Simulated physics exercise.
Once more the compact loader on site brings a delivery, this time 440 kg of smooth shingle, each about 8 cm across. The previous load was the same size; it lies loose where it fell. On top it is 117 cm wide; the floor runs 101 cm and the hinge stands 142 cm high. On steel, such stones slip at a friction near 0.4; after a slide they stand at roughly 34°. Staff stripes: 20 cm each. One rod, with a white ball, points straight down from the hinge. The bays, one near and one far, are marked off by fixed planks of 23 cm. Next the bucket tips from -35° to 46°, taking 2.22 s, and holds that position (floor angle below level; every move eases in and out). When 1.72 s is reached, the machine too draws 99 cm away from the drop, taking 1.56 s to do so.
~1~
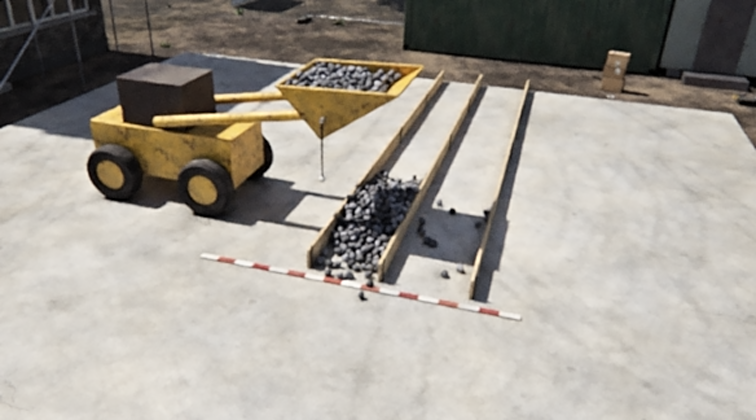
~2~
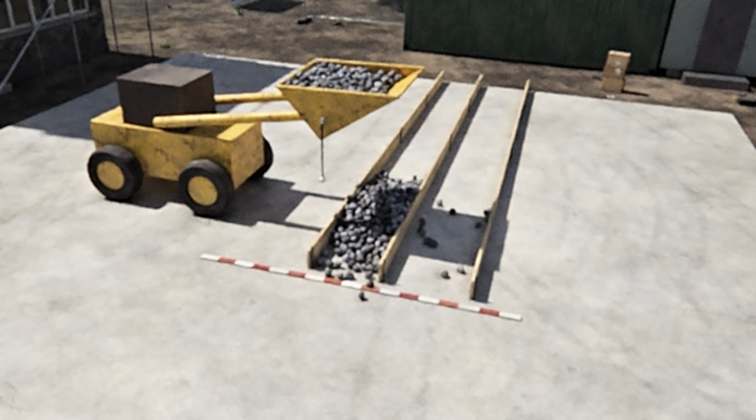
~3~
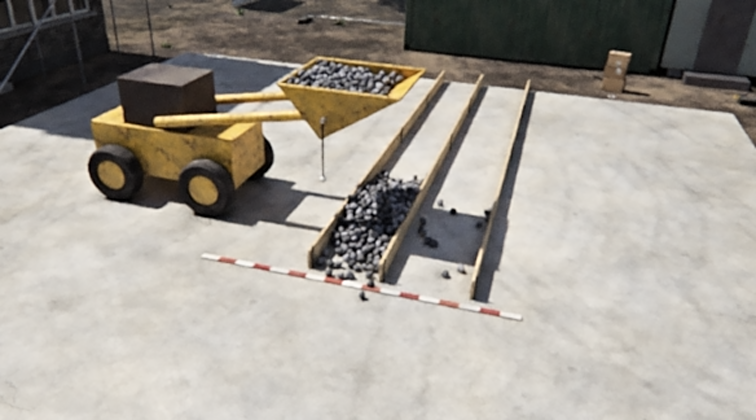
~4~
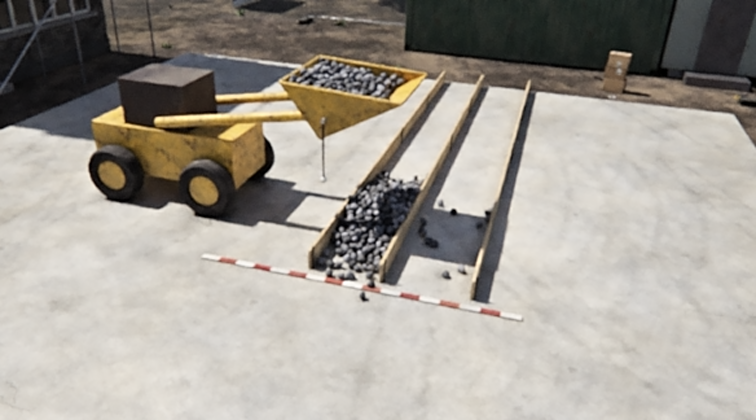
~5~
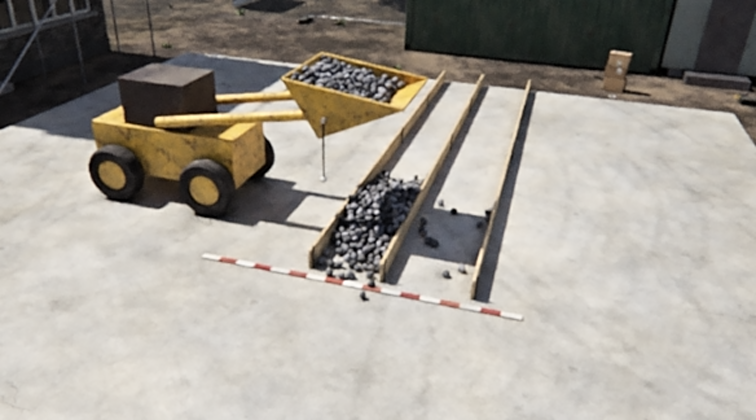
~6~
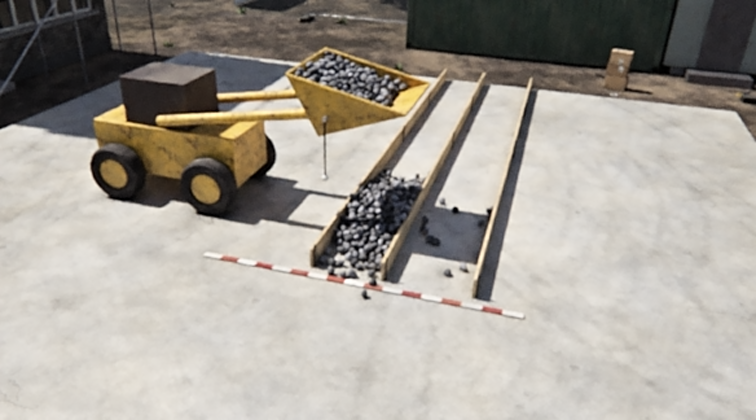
We see a small yellow loader with its raised bucket full of grey stones beside wooden-walled bays, a dark heap lying mostly in the nearer one. The loader stays put while the bucket slowly tilts slightly downward to the right.
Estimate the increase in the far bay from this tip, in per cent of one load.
Roughly 63 per cent of a load more.
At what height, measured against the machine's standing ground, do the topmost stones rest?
The top ends about 42 cm above the ground.
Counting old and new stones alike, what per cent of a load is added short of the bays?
Roughly 0 in a hundred of a load.
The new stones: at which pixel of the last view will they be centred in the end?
Their centre rests close to (428, 217).
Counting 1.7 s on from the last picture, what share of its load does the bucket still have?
Roughly 0 per cent remains inside.
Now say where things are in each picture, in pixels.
In the first picture, the bucket is at -35°, its lip at (398, 96); the top of the load is at (335, 71). The earlier load is highest near (385, 200), 31 cm above ground level, 98 % in the near bay, 2 % in the far bay.
The second picture shows lip at (399, 97), floor tilted -34°, highest stones at (333, 72).
In the third picture, the bucket is at -32°, its lip at (400, 100); the top of the load is at (330, 71).
In the fourth picture, the bucket is at -29°, its lip at (402, 105); the top of the load is at (323, 67).
The fifth picture shows lip at (403, 110), floor tilted -25°, highest stones at (325, 65).
In the sixth picture, the bucket is at -20°, its lip at (406, 115); the top of the load is at (327, 61).
Then, 1.1 s after the last picture the floor is at 33°; in per cent of one load, 85 in the bucket, 109 in the near bay, 6 in the far bay; the foremost stones are at (470, 229).
Then, 1.7 s after the last picture the floor is at 46°; in per cent of one load, 0 in the bucket, 141 in the near bay, 59 in the far bay; the foremost stones are at (486, 228).
Then, 3.1 s after the last picture the floor is at 46°; in per cent of one load, 0 in the bucket, 135 in the near bay, 65 in the far bay; the foremost stones are at (488, 223).
Then, 5.8 s after the last picture the floor is at 46°; in per cent of one load, 0 in the bucket, 135 in the near bay, 65 in the far bay; the foremost stones are at (488, 223). Net gain in the far bay, 63.
